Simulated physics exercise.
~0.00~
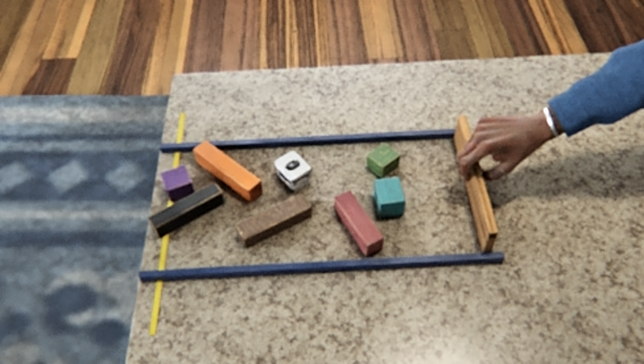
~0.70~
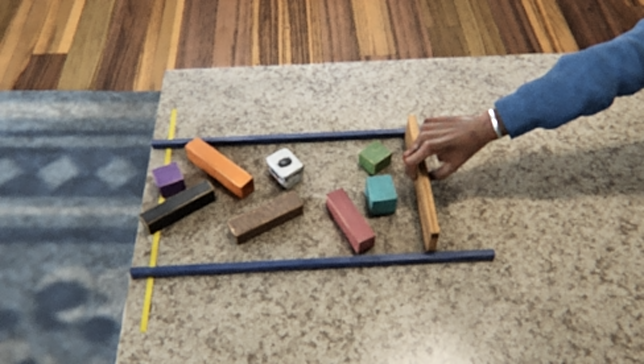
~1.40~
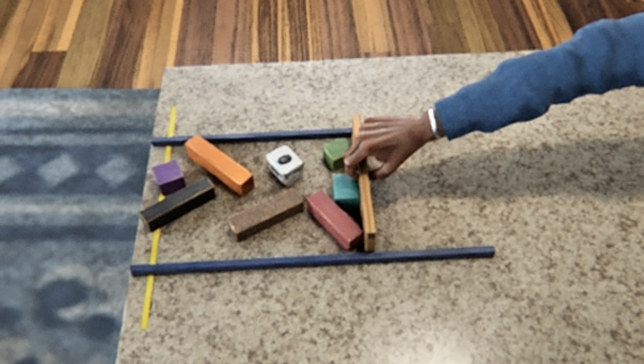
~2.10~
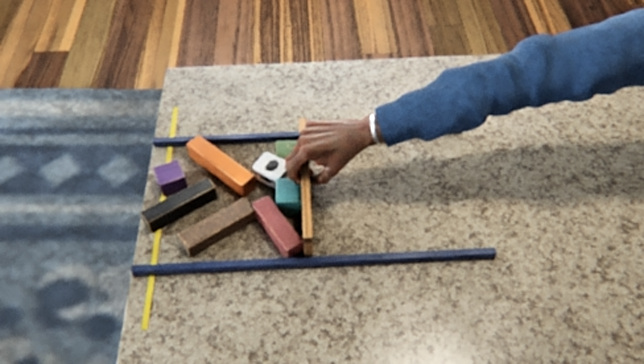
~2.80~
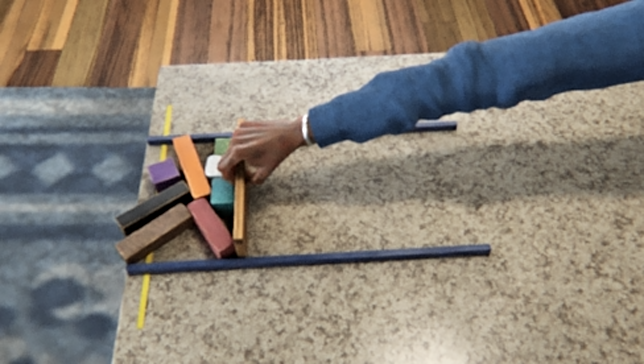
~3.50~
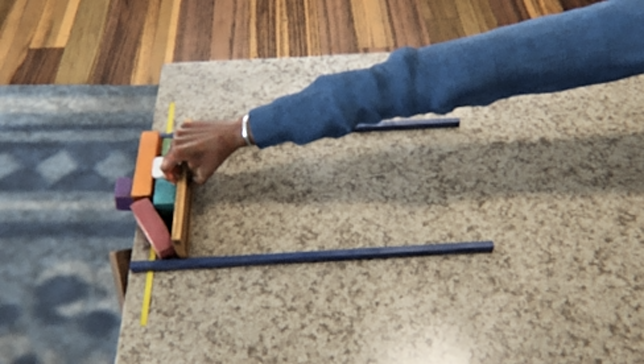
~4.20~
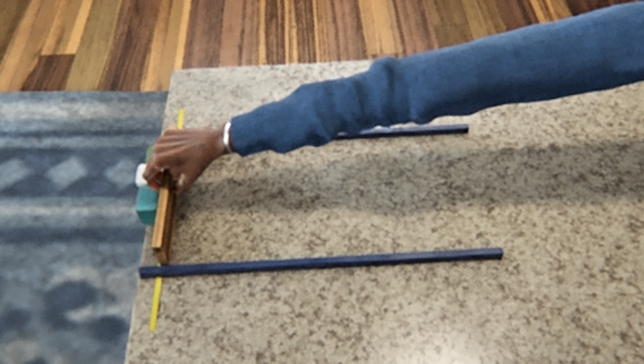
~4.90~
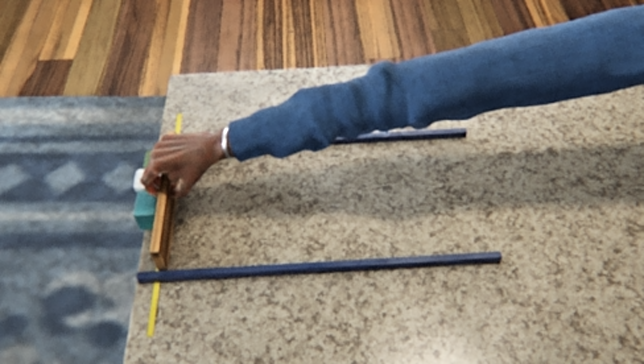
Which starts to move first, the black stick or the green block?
The green block starts to move first, pushed left along with the board while the black stick is still at rest. The black stick only shifts later, as the pieces bunch up near the table's end.
Hand pushing a wooden board left to yellow tape, sweeping most blocks off the table, a turquoise one staying at the edge.
